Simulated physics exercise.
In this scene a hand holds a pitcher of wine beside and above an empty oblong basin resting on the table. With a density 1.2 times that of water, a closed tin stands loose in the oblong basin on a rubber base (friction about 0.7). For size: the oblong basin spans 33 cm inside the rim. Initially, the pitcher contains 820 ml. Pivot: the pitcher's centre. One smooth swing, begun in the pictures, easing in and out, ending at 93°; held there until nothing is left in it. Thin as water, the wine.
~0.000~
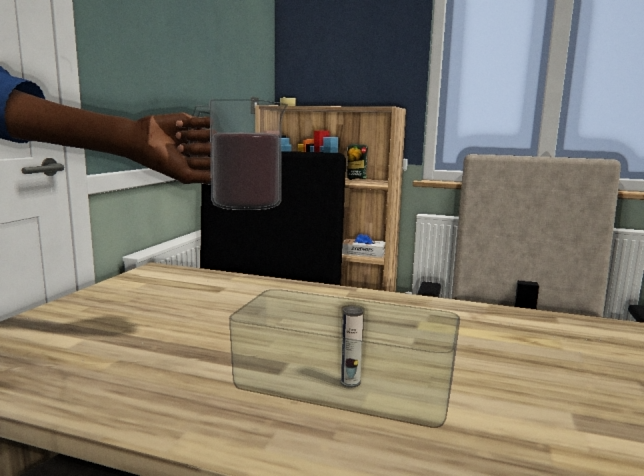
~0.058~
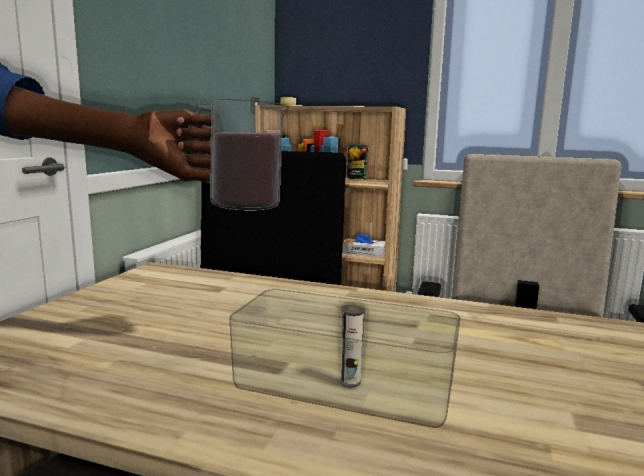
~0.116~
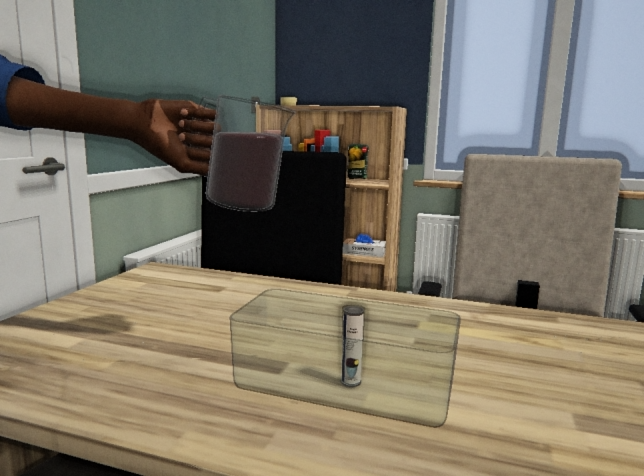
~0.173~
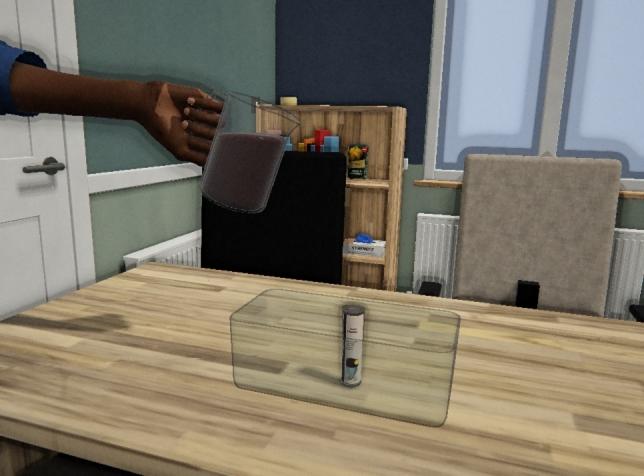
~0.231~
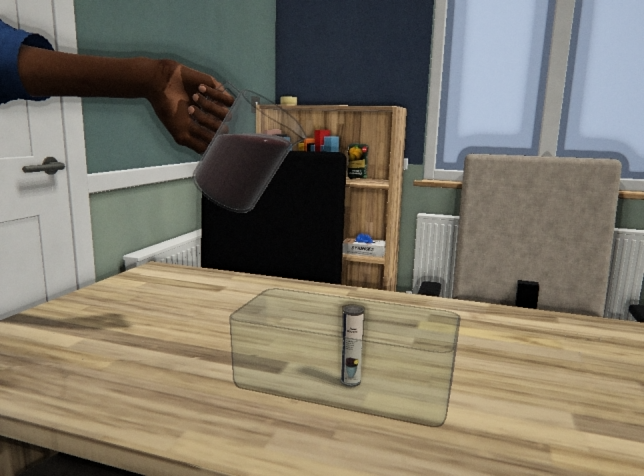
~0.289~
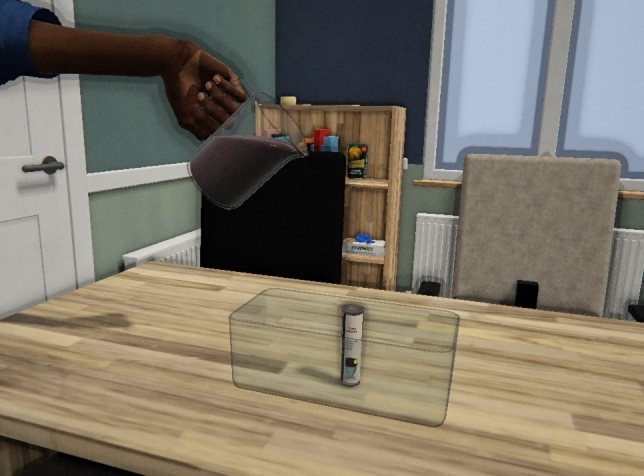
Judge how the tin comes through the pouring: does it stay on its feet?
Yes. It stays on its base.
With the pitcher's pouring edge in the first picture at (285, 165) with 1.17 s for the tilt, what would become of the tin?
It tumbles.
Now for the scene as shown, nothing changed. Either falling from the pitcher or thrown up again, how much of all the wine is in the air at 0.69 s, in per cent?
Near 34 percent.
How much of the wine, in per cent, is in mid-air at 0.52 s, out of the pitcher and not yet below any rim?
24 %.
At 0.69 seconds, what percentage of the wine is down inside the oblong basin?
About 24 %.
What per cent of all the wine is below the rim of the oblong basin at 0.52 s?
Near 1 in a hundred.
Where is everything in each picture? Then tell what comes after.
In the first picture, it leans 0°; its right rim is at (287, 103); the wine meets the walls at (219, 134) and (277, 136); the oblong basin's rim runs from (249, 304) to (457, 334); the tin's top is at (353, 314).
In the second picture, it leans 2°; its right rim is at (289, 105); the wine meets the walls at (220, 134) and (279, 135).
In the third picture, it leans 10°; its right rim is at (295, 111); the wine meets the walls at (221, 134) and (281, 137).
In the fourth picture, it leans 20°; its right rim is at (301, 123); the wine meets the walls at (219, 146) and (285, 138).
In the fifth picture, it leans 34°; its right rim is at (306, 138); the wine meets the walls at (212, 153) and (291, 142).
In the sixth picture, it leans 49°; its right rim is at (307, 155); the wine meets the walls at (200, 152) and (301, 149).
Then, 0.52 s in, the tilt is 92° and 76 per cent is still to pour; the tin stands where it began.
Then, 0.69 s in, the tilt is 93° and 43 per cent is still to pour; the tin stands where it began.
Then, 0.87 s in, the tilt is 93° and 23 per cent is still to pour; the tin stands where it began.
Then, 1.06 s in, the tilt is 93° and 12 per cent is still to pour; the tin stands where it began.
Finally, the tin stands where it began.
